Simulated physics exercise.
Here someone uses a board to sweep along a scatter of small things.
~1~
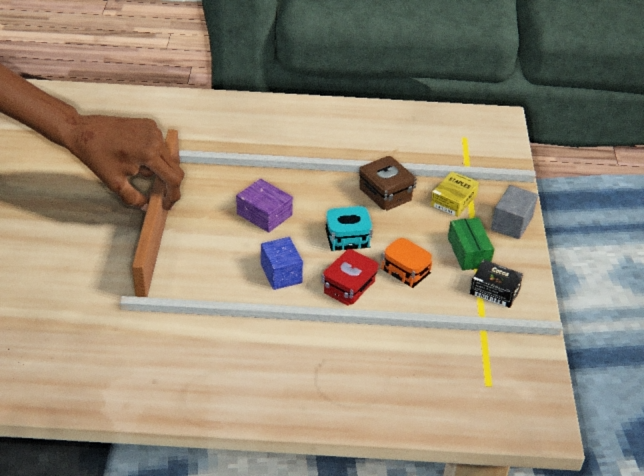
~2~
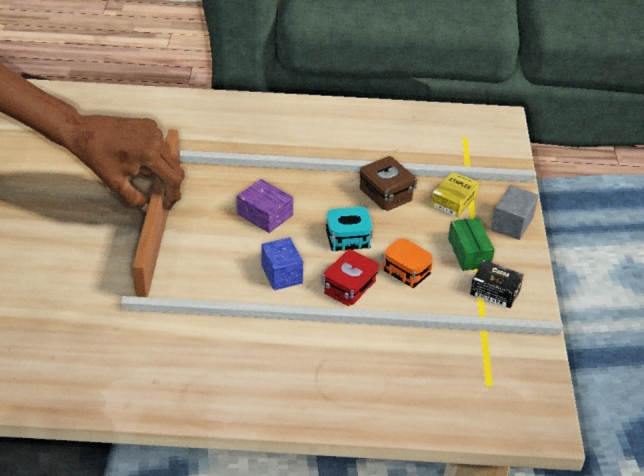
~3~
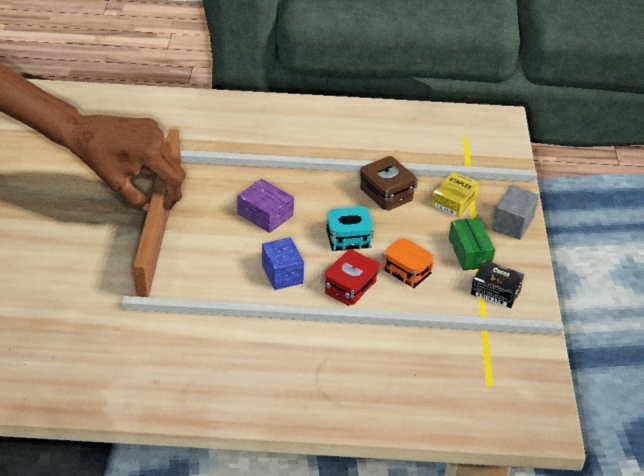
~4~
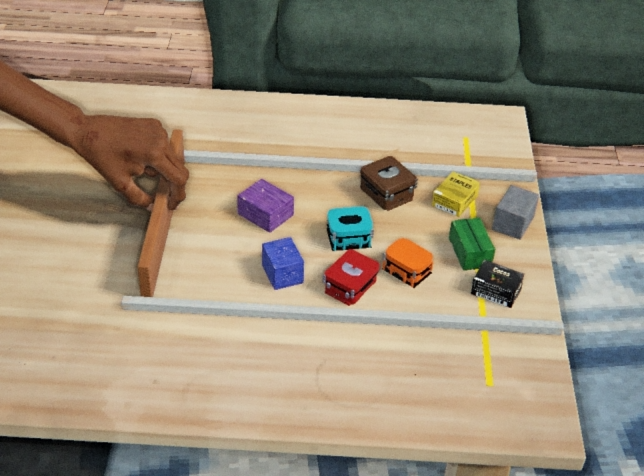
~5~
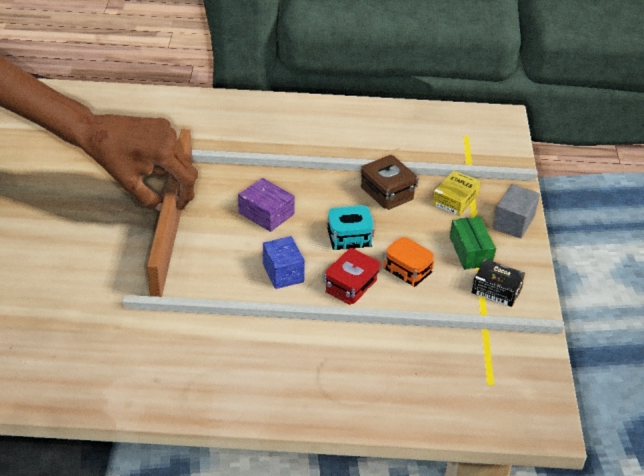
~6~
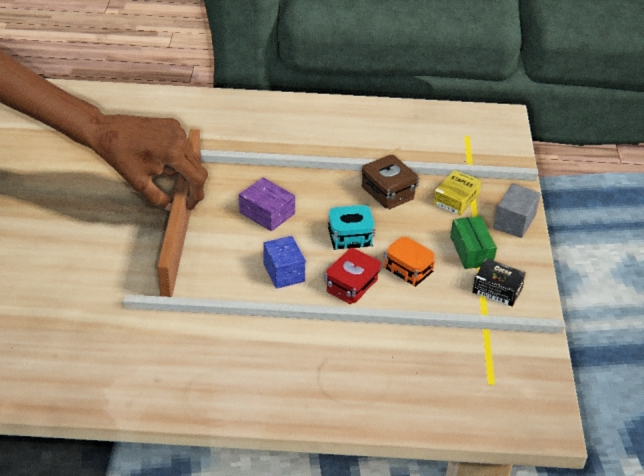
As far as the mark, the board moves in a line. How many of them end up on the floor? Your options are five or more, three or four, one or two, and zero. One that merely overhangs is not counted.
My pick is one or two.
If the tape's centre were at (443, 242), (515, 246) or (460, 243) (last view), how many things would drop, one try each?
It would be 0, 6 and 0.
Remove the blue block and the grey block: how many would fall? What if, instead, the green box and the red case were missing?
First 1, then 1.
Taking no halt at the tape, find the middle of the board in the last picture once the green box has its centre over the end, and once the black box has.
The middle is at (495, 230) when it's the green box, and at (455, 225) when it's the black box.
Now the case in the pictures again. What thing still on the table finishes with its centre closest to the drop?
It would be the grey block.
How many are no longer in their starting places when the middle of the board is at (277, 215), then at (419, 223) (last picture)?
Counts: 2 and 9.
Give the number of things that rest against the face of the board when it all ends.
It's touching 4 at the end.
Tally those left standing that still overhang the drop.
Result: 4.
Early on, none off yet; grey block at rest near (517, 210); black box at rest near (499, 282); green box at rest near (473, 242).
A while later, none off yet; grey block at rest near (519, 211); black box travelled about its own width near (535, 291); green box travelled a little near (495, 235).
Finally, the number that fall off is one or two; lost, black box.
